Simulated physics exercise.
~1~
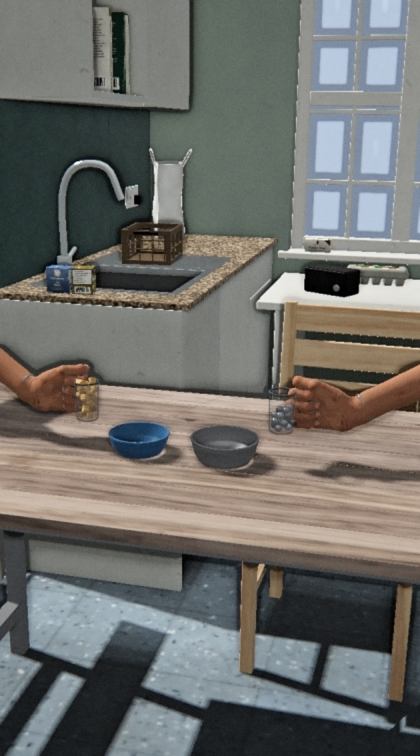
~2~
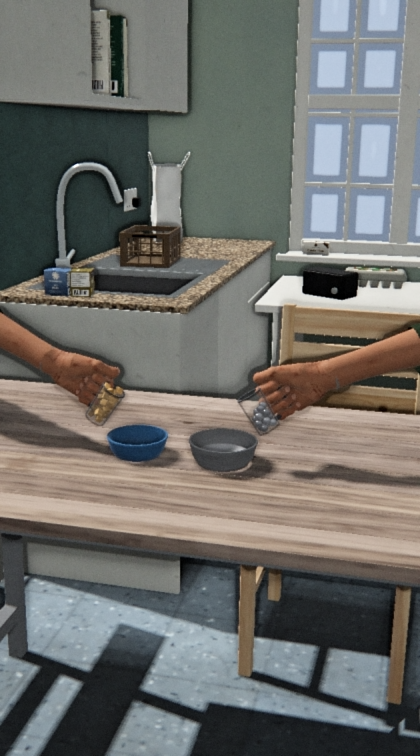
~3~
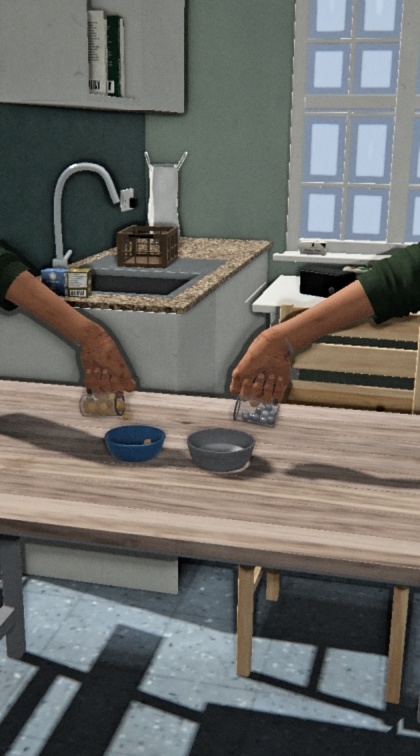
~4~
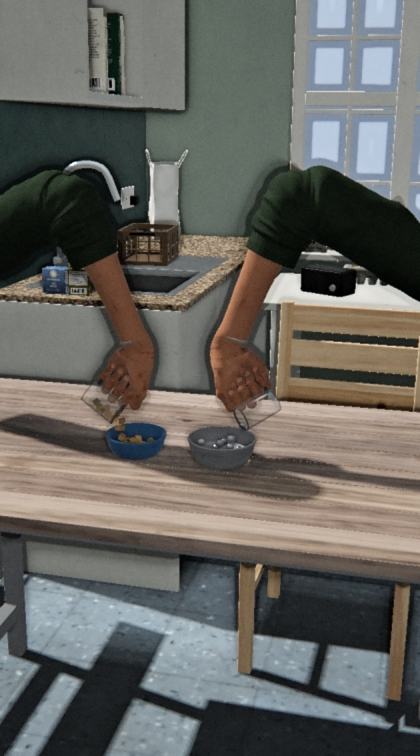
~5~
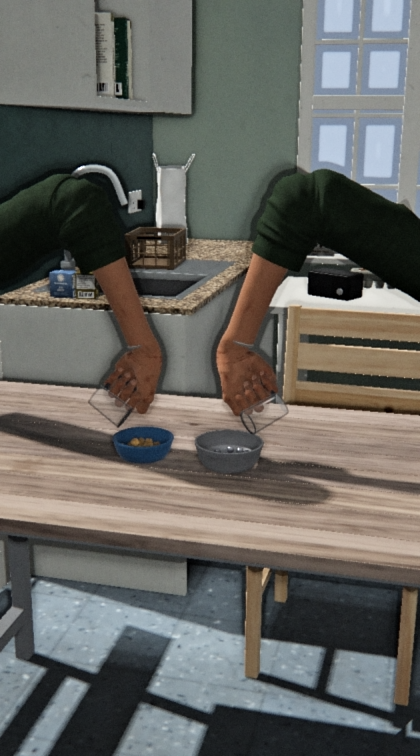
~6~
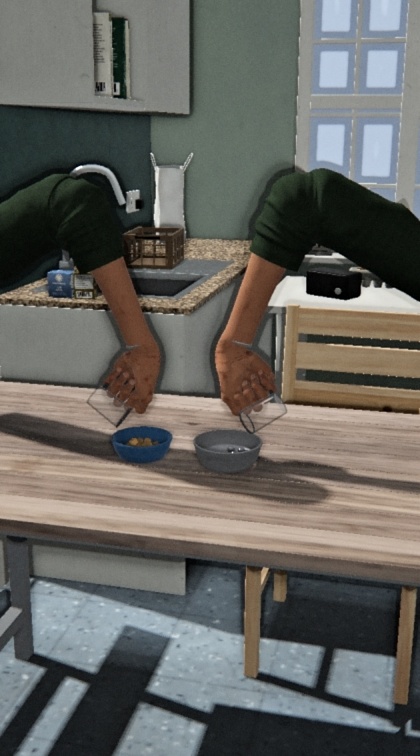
In a kitchen with a sink and a window behind a wooden table, two hands hold clear cups beside a blue bowl on the left and a gray bowl on the right. The left cup holds small golden pieces, the right one silvery pieces. The hands bring the cups over the bowls and tilt them until they lie on their sides, and a few golden pieces drop first. As the dark-sleeved arms turn the cups upside down, both loads pour out. Finally the emptied cups stay overturned above the bowls, with all the pieces inside and none on the table.
